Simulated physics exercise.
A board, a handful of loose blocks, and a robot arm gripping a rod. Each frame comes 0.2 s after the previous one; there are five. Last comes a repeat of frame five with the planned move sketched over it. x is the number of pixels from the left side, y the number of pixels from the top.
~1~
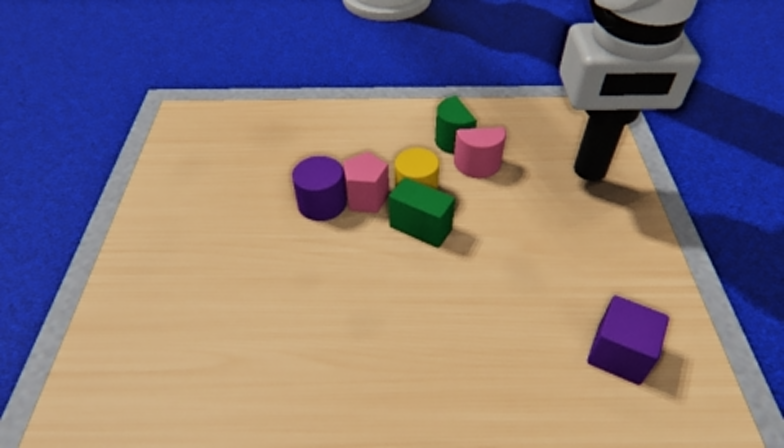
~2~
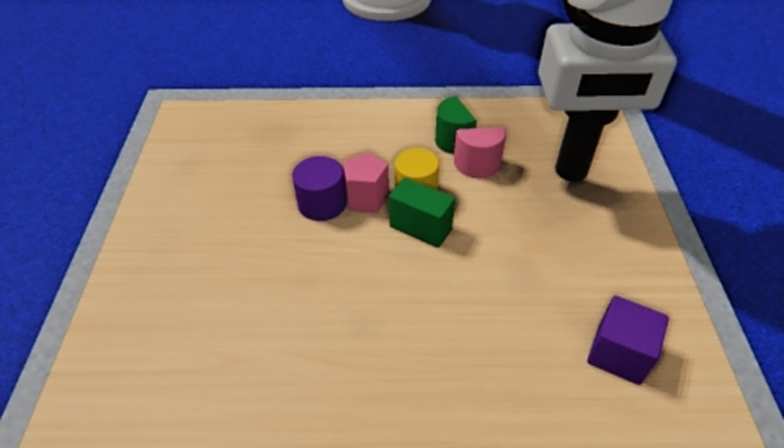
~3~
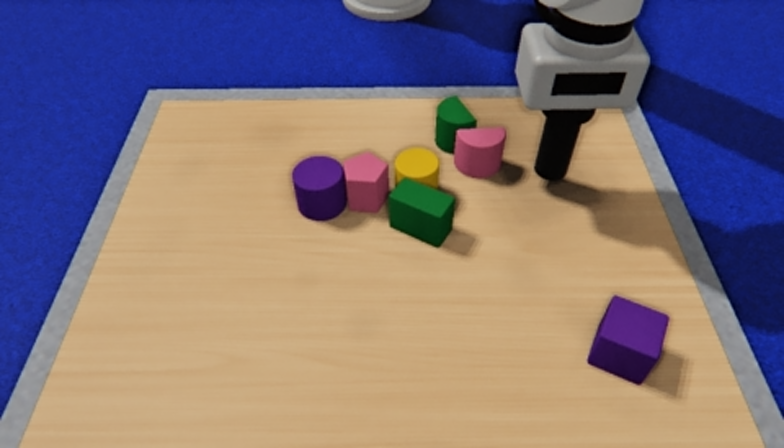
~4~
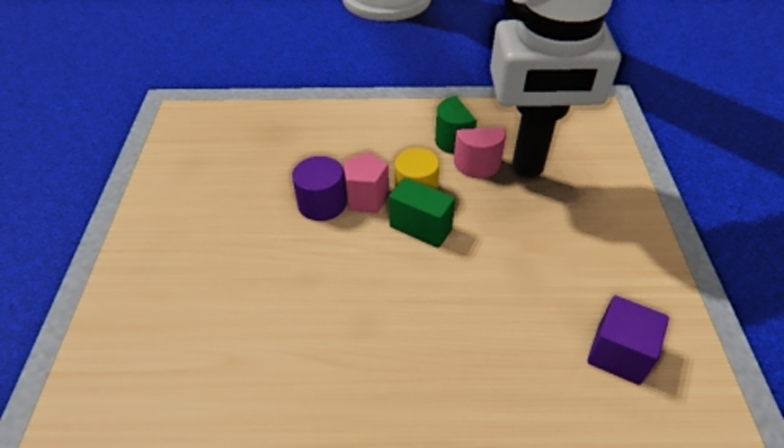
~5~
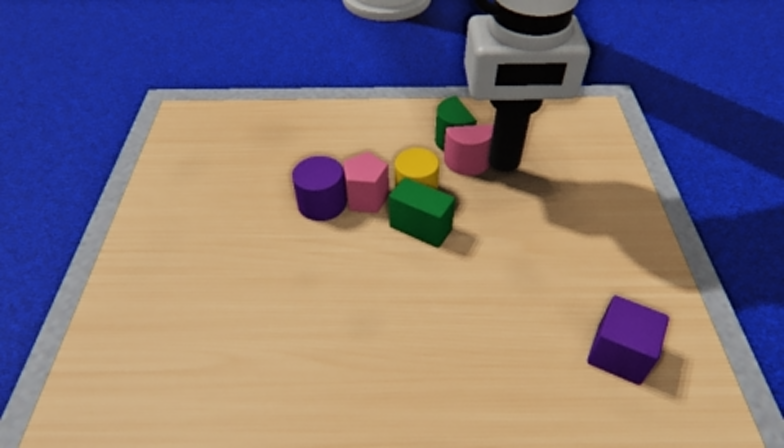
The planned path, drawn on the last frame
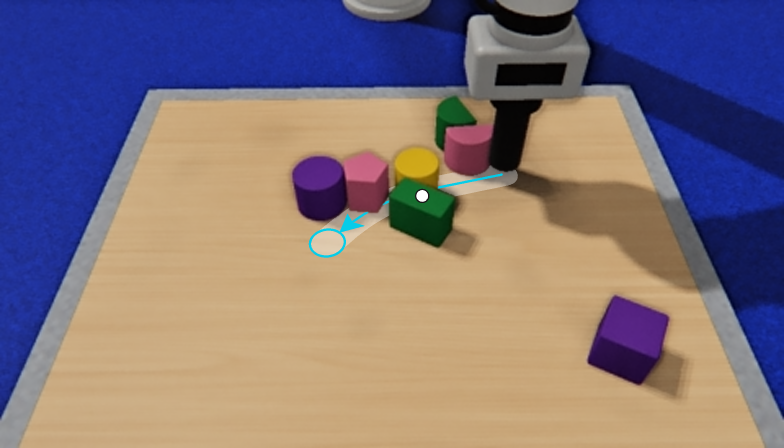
A pale wooden board with a grey border lies on a blue surface, seen from above at an angle by a still camera. Purple, pink, yellow and green blocks cluster near the upper middle, a purple cube sits at lower right, and a robot arm holds a black rod at upper right. The rod slides steadily left, then nudges the pink half-round block slightly left.
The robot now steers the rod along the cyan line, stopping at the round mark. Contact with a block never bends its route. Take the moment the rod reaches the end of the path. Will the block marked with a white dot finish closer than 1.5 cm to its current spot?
Final answer: Yes.
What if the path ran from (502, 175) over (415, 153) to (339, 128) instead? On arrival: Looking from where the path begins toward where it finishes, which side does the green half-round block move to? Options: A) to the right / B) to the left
(A)
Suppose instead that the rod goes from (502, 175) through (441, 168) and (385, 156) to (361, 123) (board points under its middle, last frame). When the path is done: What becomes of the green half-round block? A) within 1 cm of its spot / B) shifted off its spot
Option B.
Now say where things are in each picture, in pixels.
The first frame shows rod's lower end at (590, 171); purple round block at (318, 172); pink pentagon at (365, 167); yellow round block at (417, 161); green oblong block at (422, 196); pink half-round block at (483, 136).
The second frame shows rod at (571, 171); blocks still.
The third frame shows rod at (550, 170); blocks still.
The fourth frame shows rod at (528, 167); blocks still.
The fifth frame shows rod at (504, 161); purple round block at (318, 172); pink pentagon at (365, 167); yellow round block at (417, 161); green oblong block at (422, 196); pink half-round block at (472, 133).
Drawn move, from (502, 175) by way of (440, 187) and (379, 206) to (327, 243); the dot is on the green oblong block.
On the path given first. One third of the way, rod at (441, 174); purple round block at (312, 172); pink pentagon at (358, 168); yellow round block at (405, 164); pink half-round block at (449, 130), turned 25° clockwise.
Two thirds of the way, rod at (379, 193); purple round block at (275, 172); pink pentagon at (304, 197), turned 65° clockwise; yellow round block at (351, 197); green oblong block at (415, 204), turned 50° anticlockwise; pink half-round block at (449, 130), turned 25° clockwise.
At the end, rod at (326, 230); purple round block at (275, 172); pink pentagon at (280, 206), turned 100° clockwise; yellow round block at (310, 245); green oblong block at (415, 204), turned 50° anticlockwise; pink half-round block at (449, 130), turned 25° clockwise.
